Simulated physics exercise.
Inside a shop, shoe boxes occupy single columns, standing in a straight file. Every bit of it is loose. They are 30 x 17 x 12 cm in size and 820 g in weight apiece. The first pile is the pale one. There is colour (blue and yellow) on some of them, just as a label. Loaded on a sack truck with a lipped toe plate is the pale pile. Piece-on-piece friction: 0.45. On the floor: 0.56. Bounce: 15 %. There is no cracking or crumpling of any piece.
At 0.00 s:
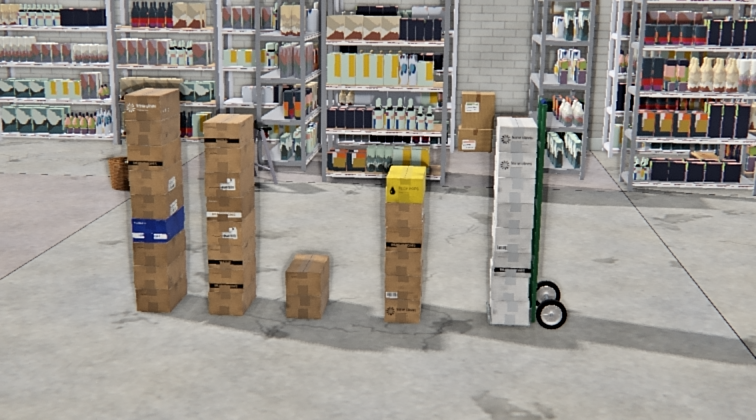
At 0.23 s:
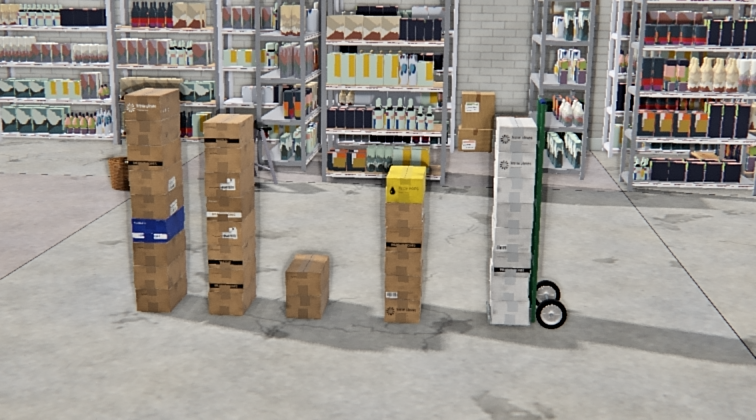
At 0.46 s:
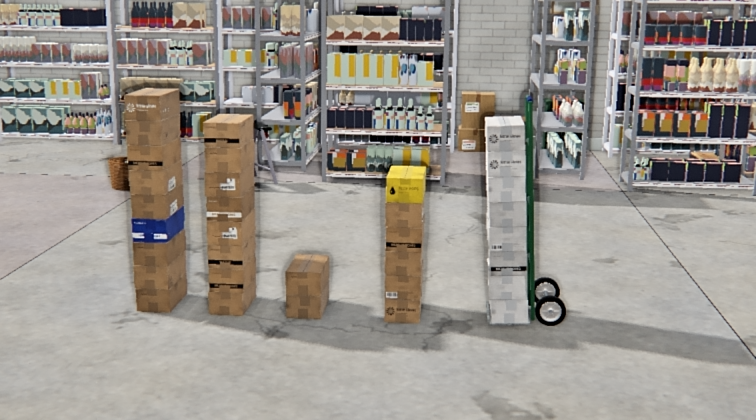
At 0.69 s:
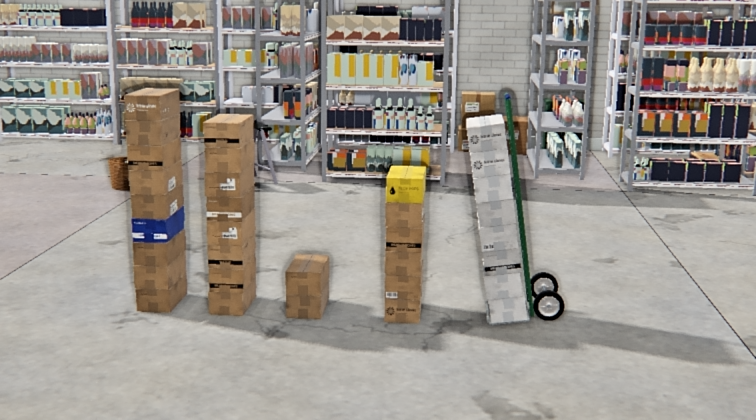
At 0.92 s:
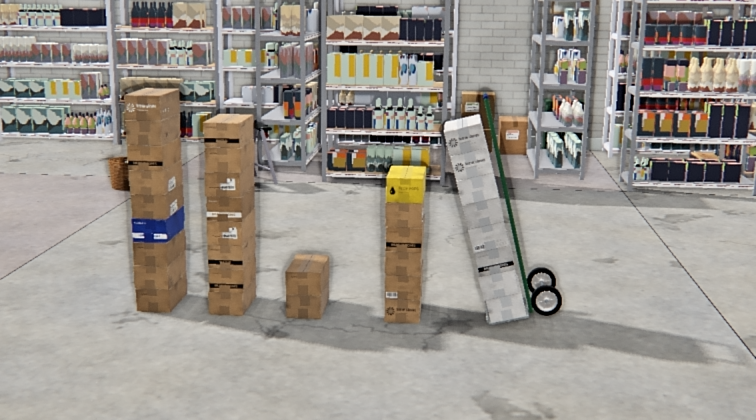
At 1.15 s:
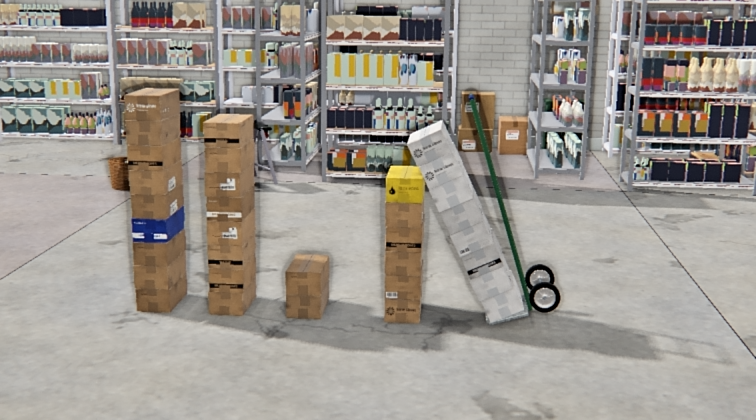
At first, a pale stack of boxes stands upright on a green hand truck, to the right of a row of brown stacks in a shop. The truck and pale stack then tilt leftward, slightly and then more steeply, until the stack's top leans away from the frame, beside the yellow-topped pile.
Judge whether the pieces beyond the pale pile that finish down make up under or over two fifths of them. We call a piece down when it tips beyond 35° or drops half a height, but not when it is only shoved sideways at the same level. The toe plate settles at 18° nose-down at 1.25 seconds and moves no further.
Under.
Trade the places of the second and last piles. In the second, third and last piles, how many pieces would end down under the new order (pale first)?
After the swap, the second pile would have 8 down, the third 0 and the last 5.
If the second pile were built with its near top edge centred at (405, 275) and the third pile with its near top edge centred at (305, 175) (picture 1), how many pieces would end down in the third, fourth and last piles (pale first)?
The tally would be third 0, then fourth 0, then last 0.
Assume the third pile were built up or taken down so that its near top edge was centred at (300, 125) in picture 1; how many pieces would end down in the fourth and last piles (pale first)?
Result: Fourth pile 8, last pile 9.
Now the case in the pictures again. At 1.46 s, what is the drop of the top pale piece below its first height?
About 10 cm.
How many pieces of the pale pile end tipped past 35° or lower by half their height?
That happens to 8 of them.
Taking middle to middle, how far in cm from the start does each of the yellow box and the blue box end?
Net displacement (cm): Yellow = 85; blue = 0.
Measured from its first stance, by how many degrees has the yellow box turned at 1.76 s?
Tilt: Approx. 60°.
Around 1.46 s, 8 of the pale pile down; none of the 25 other boxes down, 5 disturbed; yellow box tipped 14°.
Around 1.76 s, 8 of the pale pile down; 5 of the 25 other boxes down; yellow box tipped 57°, 24 cm lower.
Finally (2.6 s), 8 of the pale pile down; 5 of the 25 other boxes down; yellow box on its side; blue box unmoved. That is 20 per cent. Seen by the last camera, middles, yellow box near (261, 268), blue box near (159, 223).
